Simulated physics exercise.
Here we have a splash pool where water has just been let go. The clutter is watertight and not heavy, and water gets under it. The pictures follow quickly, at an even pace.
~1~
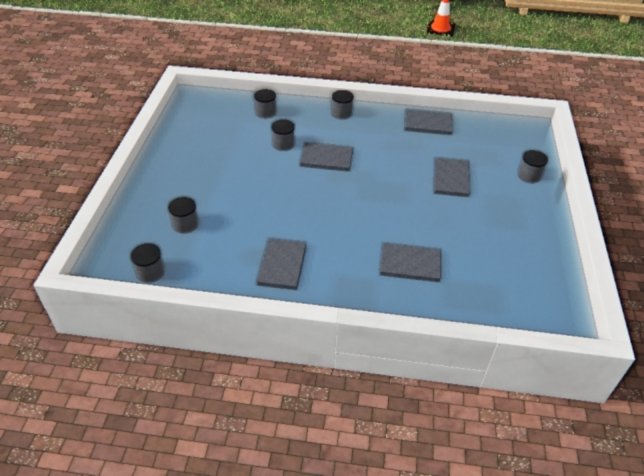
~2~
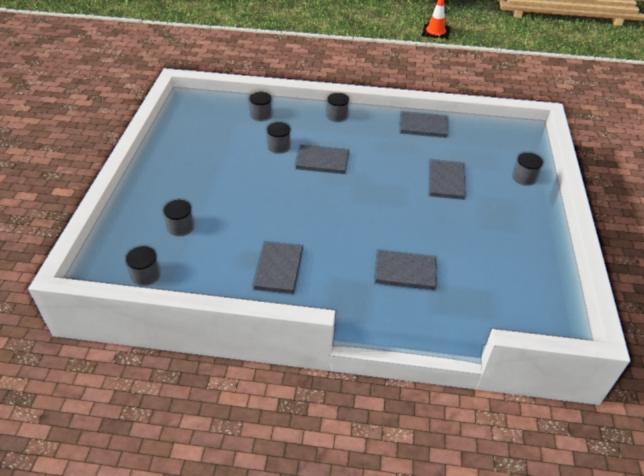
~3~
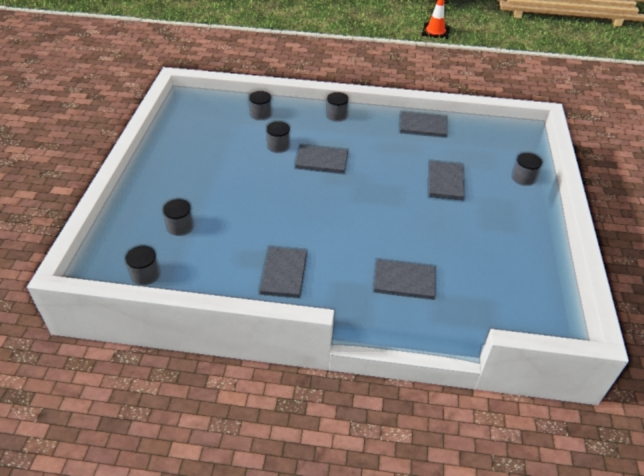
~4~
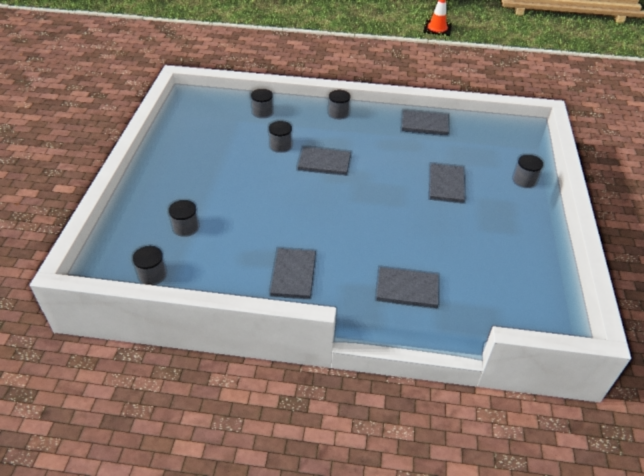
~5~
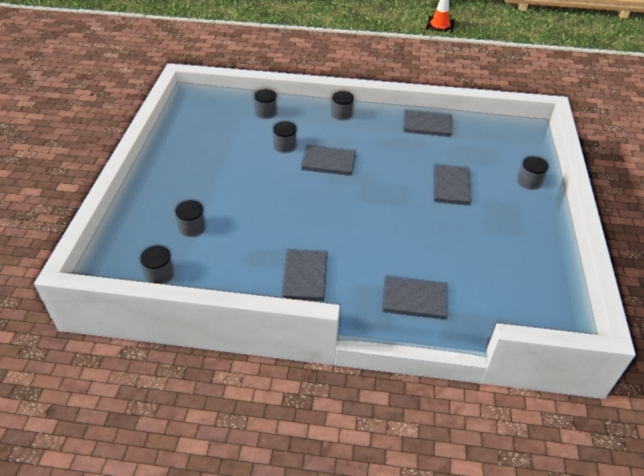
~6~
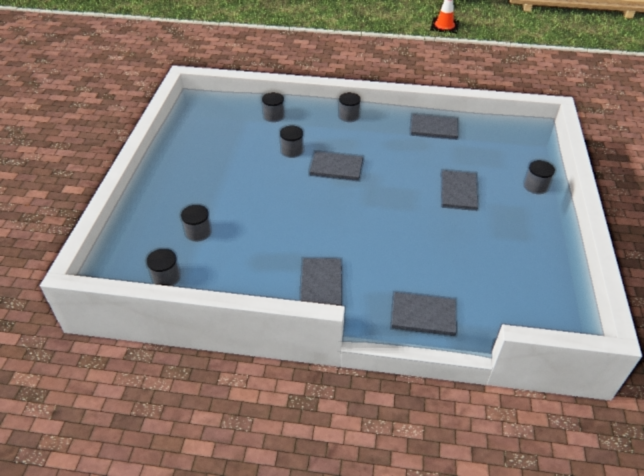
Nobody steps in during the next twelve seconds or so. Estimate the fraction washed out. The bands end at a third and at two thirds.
Share: Not even a third.
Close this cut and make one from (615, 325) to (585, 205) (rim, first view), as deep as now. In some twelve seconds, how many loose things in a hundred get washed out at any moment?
I make it 30 per cent.
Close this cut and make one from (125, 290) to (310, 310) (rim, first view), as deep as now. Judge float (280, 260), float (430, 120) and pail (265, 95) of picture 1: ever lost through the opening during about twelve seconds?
In turn: Carried outside, kept in, kept in.
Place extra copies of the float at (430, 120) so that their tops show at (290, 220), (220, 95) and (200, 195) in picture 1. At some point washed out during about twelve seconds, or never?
As listed: Washed out, left behind, kept in.
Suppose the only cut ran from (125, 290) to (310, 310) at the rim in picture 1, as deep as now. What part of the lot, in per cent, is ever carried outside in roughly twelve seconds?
I make it 40 per cent.
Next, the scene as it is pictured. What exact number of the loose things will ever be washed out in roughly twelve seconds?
2 of them.
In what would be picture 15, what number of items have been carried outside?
That makes 2.
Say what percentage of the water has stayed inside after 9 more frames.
Near 82 in a hundred.
A moment on, 1 of 11 are out; 10 afloat.
Next, 2 of 11 are out; 9 afloat.
Later, 2 of 11 are out; 9 afloat.
In the end, 2 of 11 are out; 9 afloat.
